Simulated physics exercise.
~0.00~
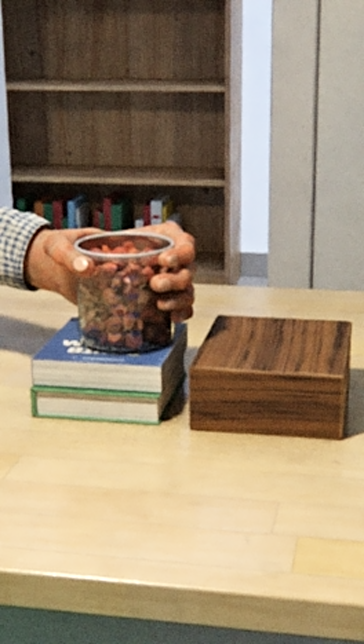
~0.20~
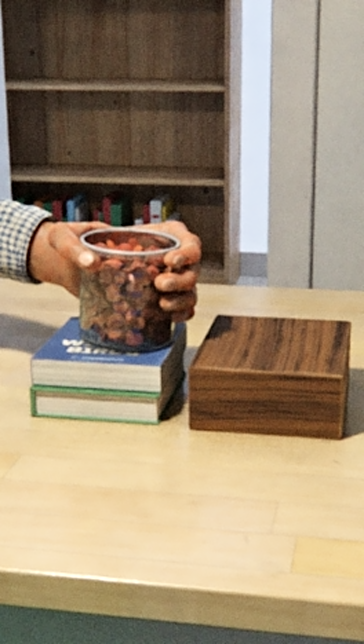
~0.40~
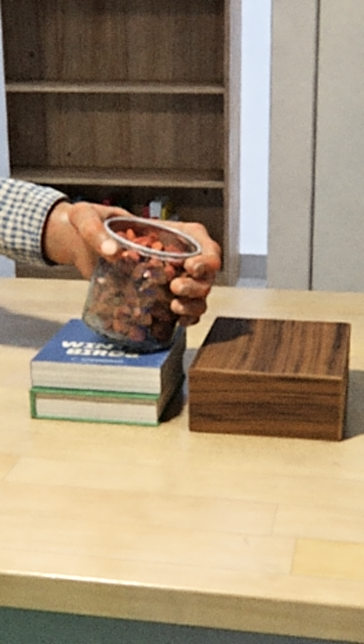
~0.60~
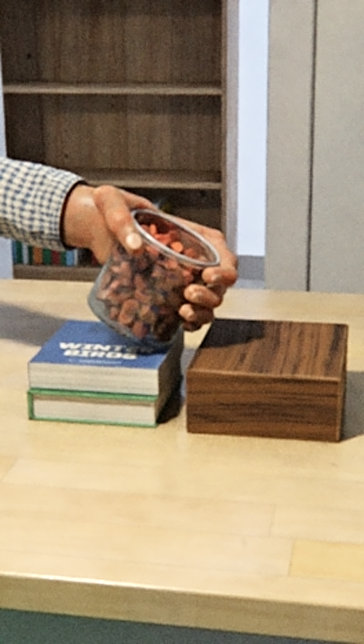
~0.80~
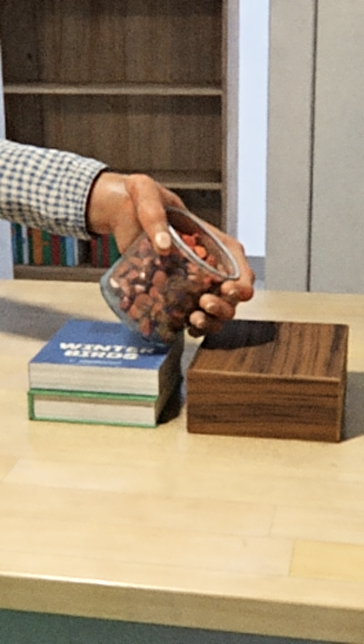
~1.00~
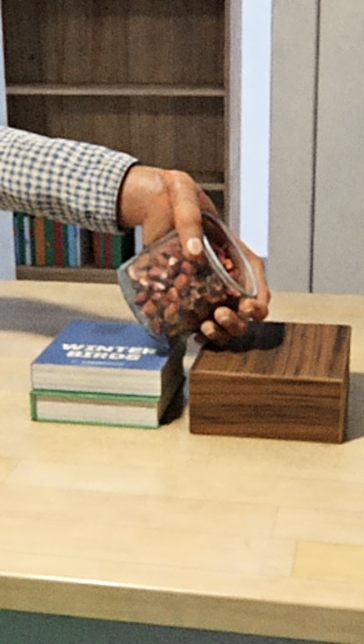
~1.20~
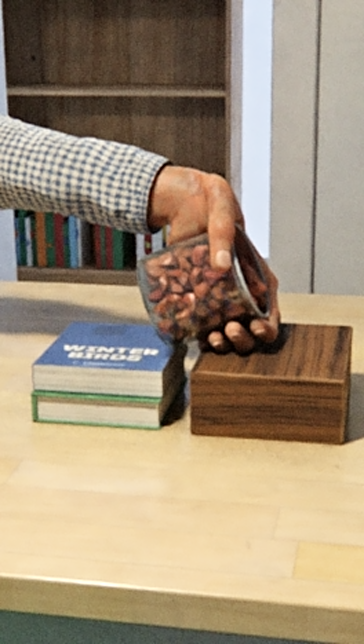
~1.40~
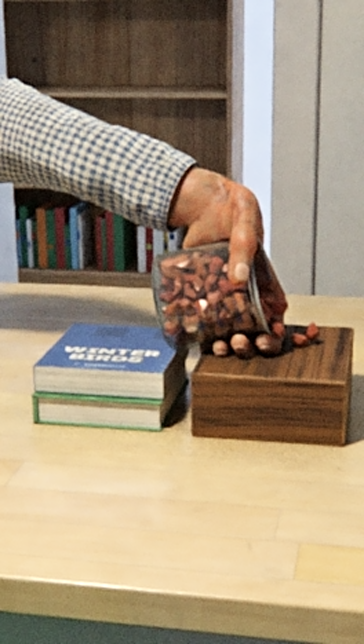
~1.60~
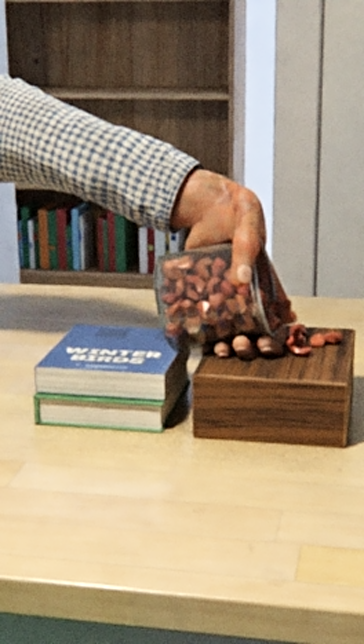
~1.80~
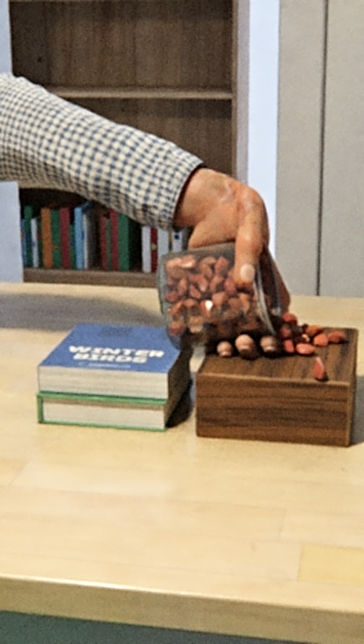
In this clip, a hand lifts a clear container of reddish-brown pieces from two stacked books and tips it rightward until it leans steeply against a dark wooden block, where a small part of the contents spills onto the block while most stays inside.
